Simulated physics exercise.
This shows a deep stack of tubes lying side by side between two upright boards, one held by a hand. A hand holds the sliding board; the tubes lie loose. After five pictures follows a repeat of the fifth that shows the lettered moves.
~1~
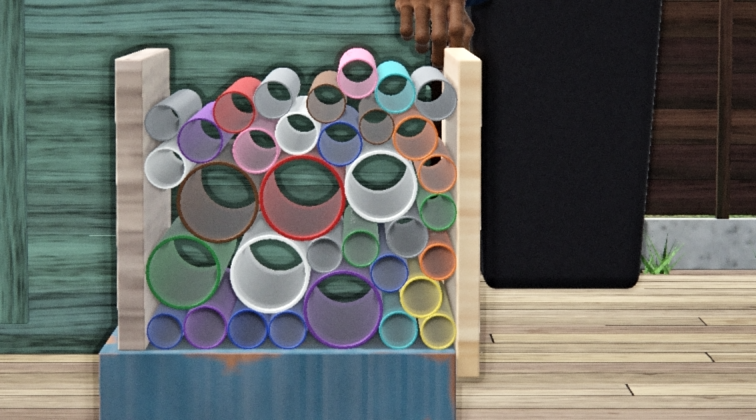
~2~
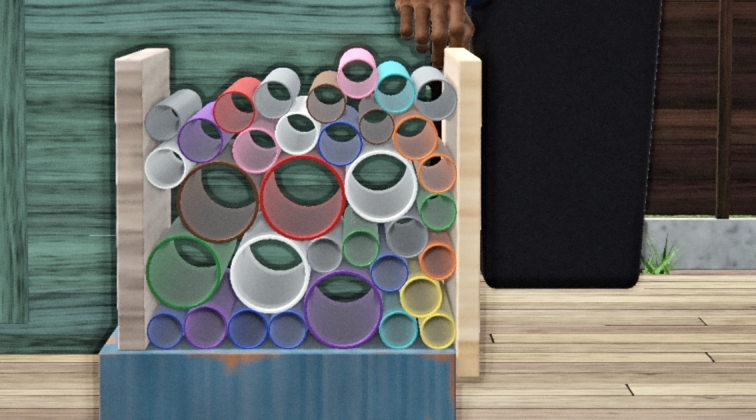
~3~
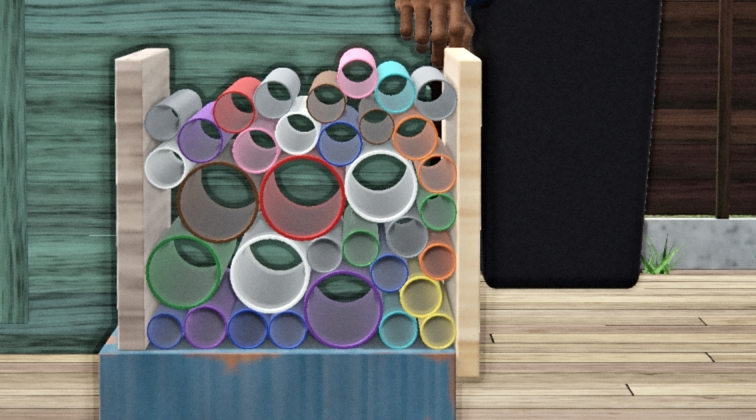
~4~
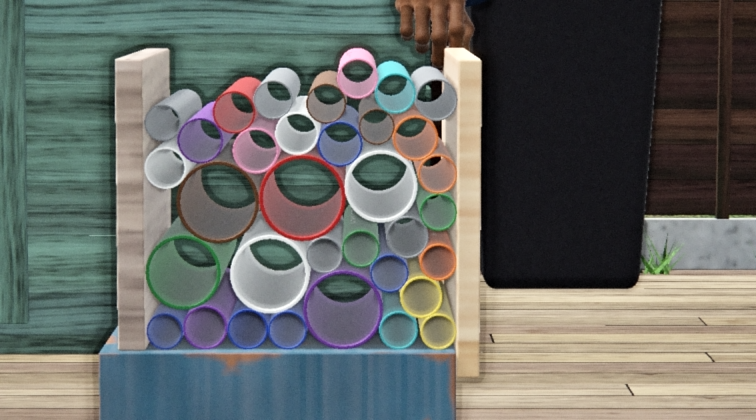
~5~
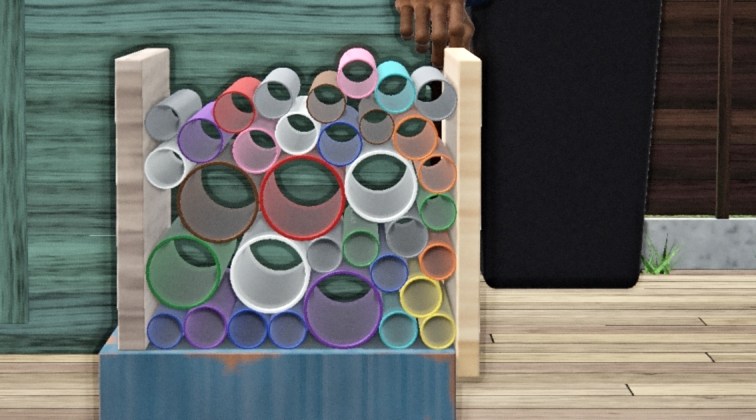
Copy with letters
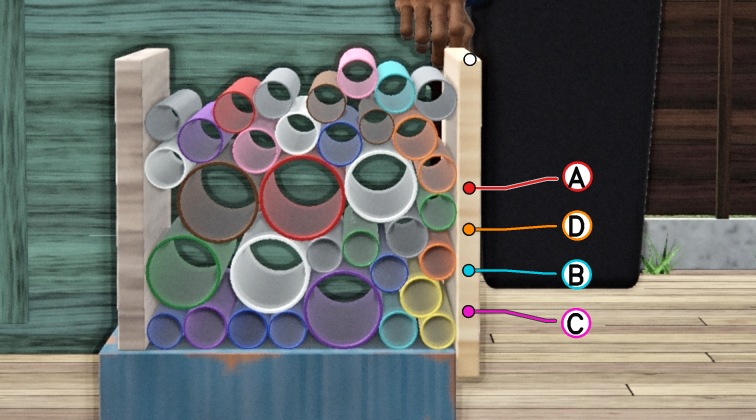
Colourful tubes lie stacked between two upright boards, and nothing moves, including the hand above.
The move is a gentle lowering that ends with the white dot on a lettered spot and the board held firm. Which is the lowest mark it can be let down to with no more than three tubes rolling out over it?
The lowest mark that will do is A.
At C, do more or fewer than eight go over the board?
More than eight.
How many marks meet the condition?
One of them.
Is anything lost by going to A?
Yes.
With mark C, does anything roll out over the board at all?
At C: Yes.
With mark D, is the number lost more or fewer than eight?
It loses fewer than eight.
On the marked copy, A at (469, 188); B at (469, 270); C at (469, 311); D at (469, 229); the white dot at (470, 59).
Taking A. A third of the way, top of the board (457, 123).
Two thirds of the way, top of the board (457, 187).
When it is over, top of the board (457, 187), one out over the board.
As for the rest, B more than three out over the board; C more than three out over the board; D more than three out over the board.
